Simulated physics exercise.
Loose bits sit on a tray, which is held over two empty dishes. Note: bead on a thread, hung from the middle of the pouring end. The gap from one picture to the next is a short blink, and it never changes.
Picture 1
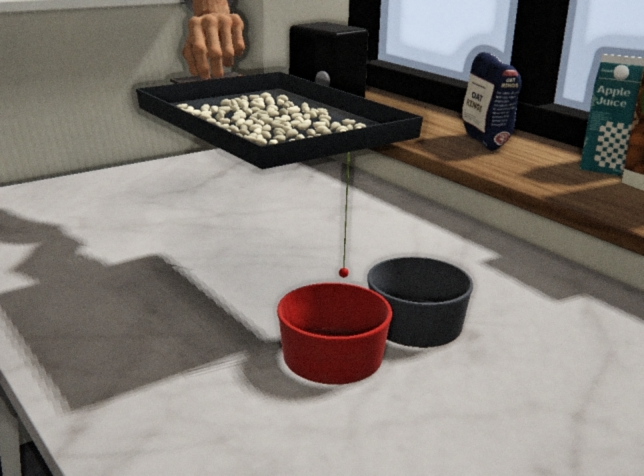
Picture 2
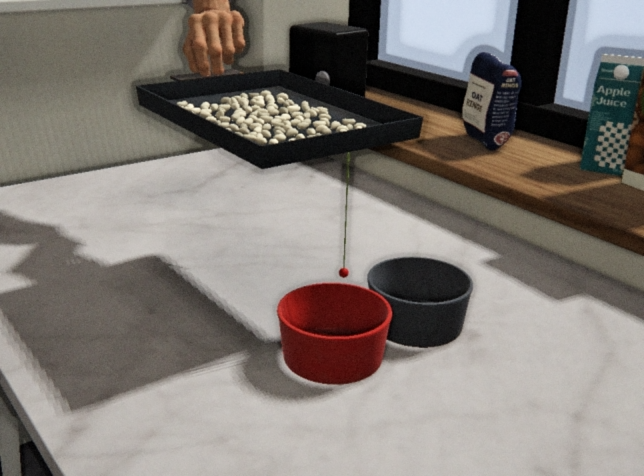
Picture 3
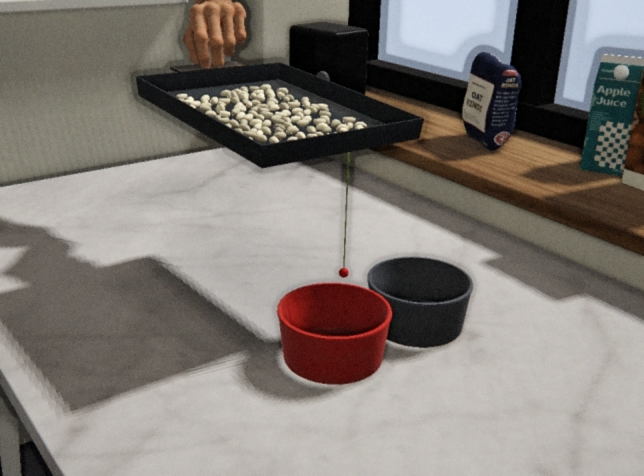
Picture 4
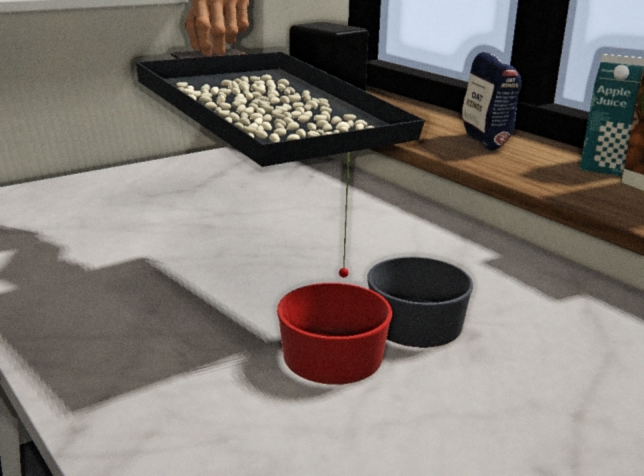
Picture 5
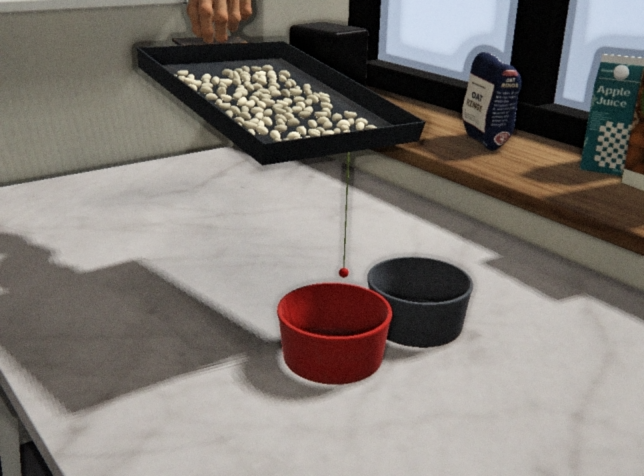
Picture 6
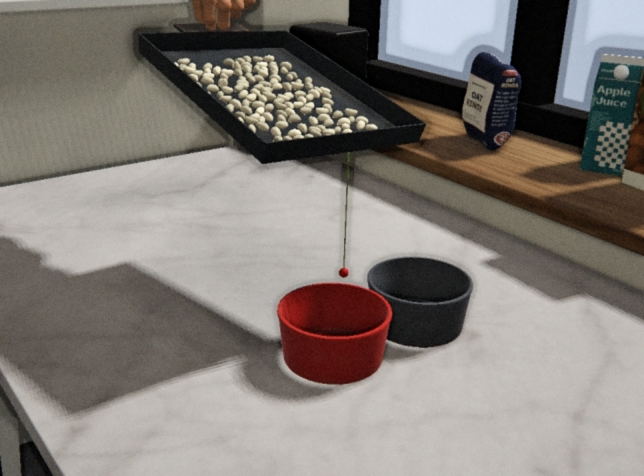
The footage shows a hand holding a dark tray of white beans above a red dish and a dark grey dish on a marble surface, then gradually tilting it slightly toward its front edge as a red bead hangs still.
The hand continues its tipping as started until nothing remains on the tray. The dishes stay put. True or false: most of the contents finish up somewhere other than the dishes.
False.
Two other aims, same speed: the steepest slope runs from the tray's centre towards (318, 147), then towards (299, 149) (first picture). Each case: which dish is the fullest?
So, the dish at the left the first time round, the dish at the left the second.
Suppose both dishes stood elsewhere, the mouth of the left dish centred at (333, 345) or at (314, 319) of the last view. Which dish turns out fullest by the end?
The right-hand one the first time, the right-hand one the second.
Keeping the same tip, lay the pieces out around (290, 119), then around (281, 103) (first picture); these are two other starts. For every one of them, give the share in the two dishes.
From the first start you get 80 in a hundred, from the second 90 in a hundred.
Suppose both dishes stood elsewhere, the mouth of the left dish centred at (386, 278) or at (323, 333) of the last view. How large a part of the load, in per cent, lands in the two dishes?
Approximately 50 percent, followed by approximately 70 percent.
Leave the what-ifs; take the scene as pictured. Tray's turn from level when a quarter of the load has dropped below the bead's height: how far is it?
Roughly 105 degrees.
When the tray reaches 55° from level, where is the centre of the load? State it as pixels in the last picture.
Around (352, 116).
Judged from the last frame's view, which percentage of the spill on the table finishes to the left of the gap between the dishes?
I'd guess close to 10 %.
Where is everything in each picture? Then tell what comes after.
Corners of the pouring end near (262, 145) and (421, 116), level; middle of the load near (266, 121), white beans; left dish near (369, 353); right dish near (455, 318); bead on its thread near (344, 273), in the first frame.
Corners of the pouring end near (262, 145) and (421, 117), level; middle of the load near (266, 120), in the second frame.
Corners of the pouring end near (263, 144) and (421, 118), tipped barely, lowest at the right corner; middle of the load near (266, 116), in the third frame.
Corners of the pouring end near (264, 143) and (422, 119), tipped a little, lowest at the right corner; middle of the load near (267, 109), in the fourth frame.
Corners of the pouring end near (265, 142) and (423, 121), tipped a little, lowest at the right corner; middle of the load near (267, 103), in the fifth frame.
Corners of the pouring end near (266, 142) and (424, 123), tipped a little, lowest at the right corner; middle of the load near (269, 97); left dish near (369, 353); right dish near (455, 318), in the sixth frame.
Shortly afterwards, tray tipped steeply; all but a few on the tray; only a few in the air.
Next, tray tipped right over; the bulk on the tray; a little in the right dish; a little outside both; only a few in the air.
Some moments later, tray tipped past a quarter turn; near a quarter in the left dish; near half in the right dish; near a quarter outside both.
In the end, tray tipped past a quarter turn; near a quarter in the left dish; near half in the right dish; near a quarter outside both.
